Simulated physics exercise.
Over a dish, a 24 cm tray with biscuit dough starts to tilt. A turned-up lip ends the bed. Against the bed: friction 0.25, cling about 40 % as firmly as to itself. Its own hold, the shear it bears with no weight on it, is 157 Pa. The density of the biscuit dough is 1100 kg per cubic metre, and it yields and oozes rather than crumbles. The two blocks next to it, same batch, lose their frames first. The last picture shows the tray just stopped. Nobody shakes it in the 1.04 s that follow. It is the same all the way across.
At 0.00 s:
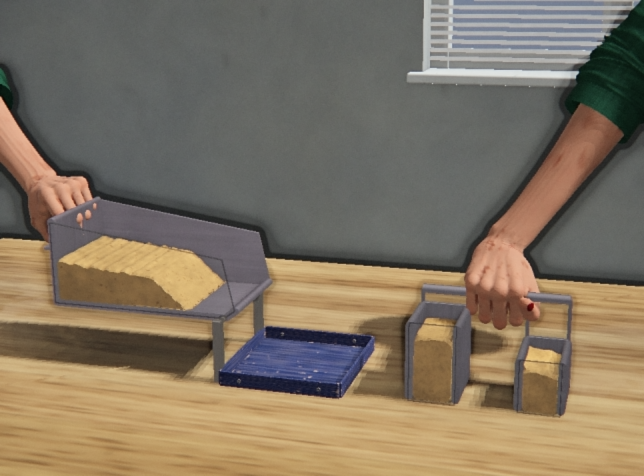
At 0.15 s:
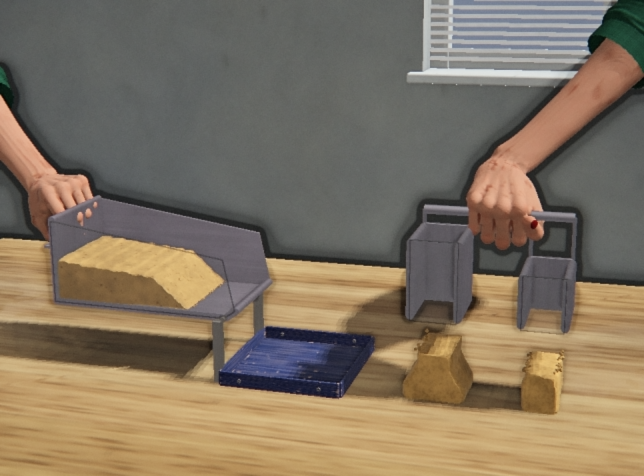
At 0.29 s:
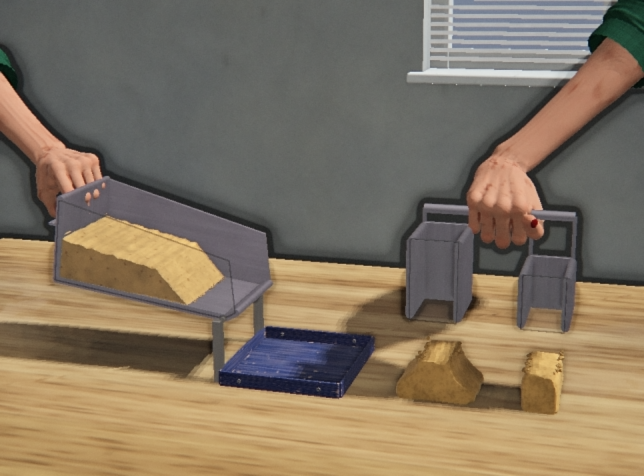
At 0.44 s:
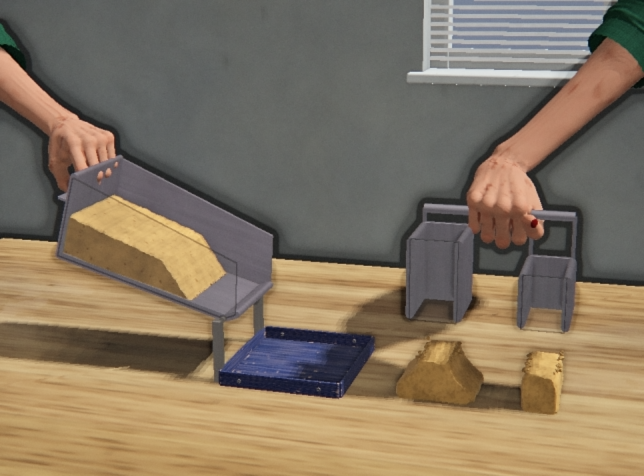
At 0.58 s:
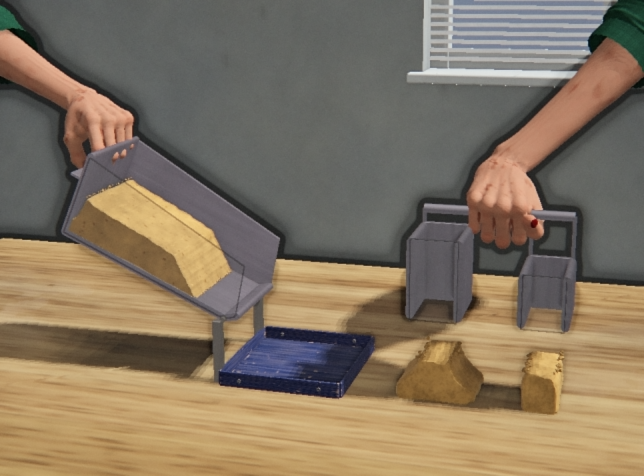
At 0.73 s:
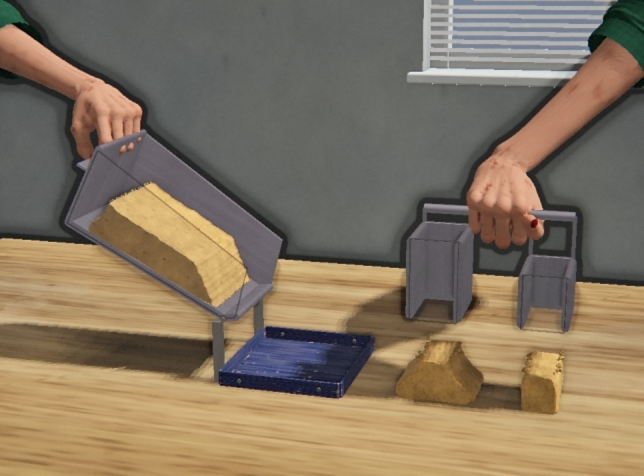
A pale wooden table by a grey wall and blinds is seen from the front by a still camera. At left, a hand holds a clear greyish tray of tan dough beside a dark blue dish; at right, another hand lifts two joined grey molds off two tan blocks, the larger slumping wider. The left hand then raises the tray's left end steeply, and the dough slides slightly down toward the lower right end.
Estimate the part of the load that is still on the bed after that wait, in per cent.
Close to 0 per cent.
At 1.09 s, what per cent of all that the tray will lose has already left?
About 50 %.
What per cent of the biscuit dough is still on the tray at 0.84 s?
Some 100 per cent.
By 0.84 s, the tilt is 28 degrees and 100 % is on the bed.
By 0.96 s, the tilt is 28 degrees and 85 % is on the bed.
By 1.09 s, the tilt is 28 degrees and 54 % is on the bed.
By 1.21 s, the tilt is 28 degrees and 27 % is on the bed.
By 1.74 s, at the end, the tilt is 28 degrees and 0 % is on the bed.
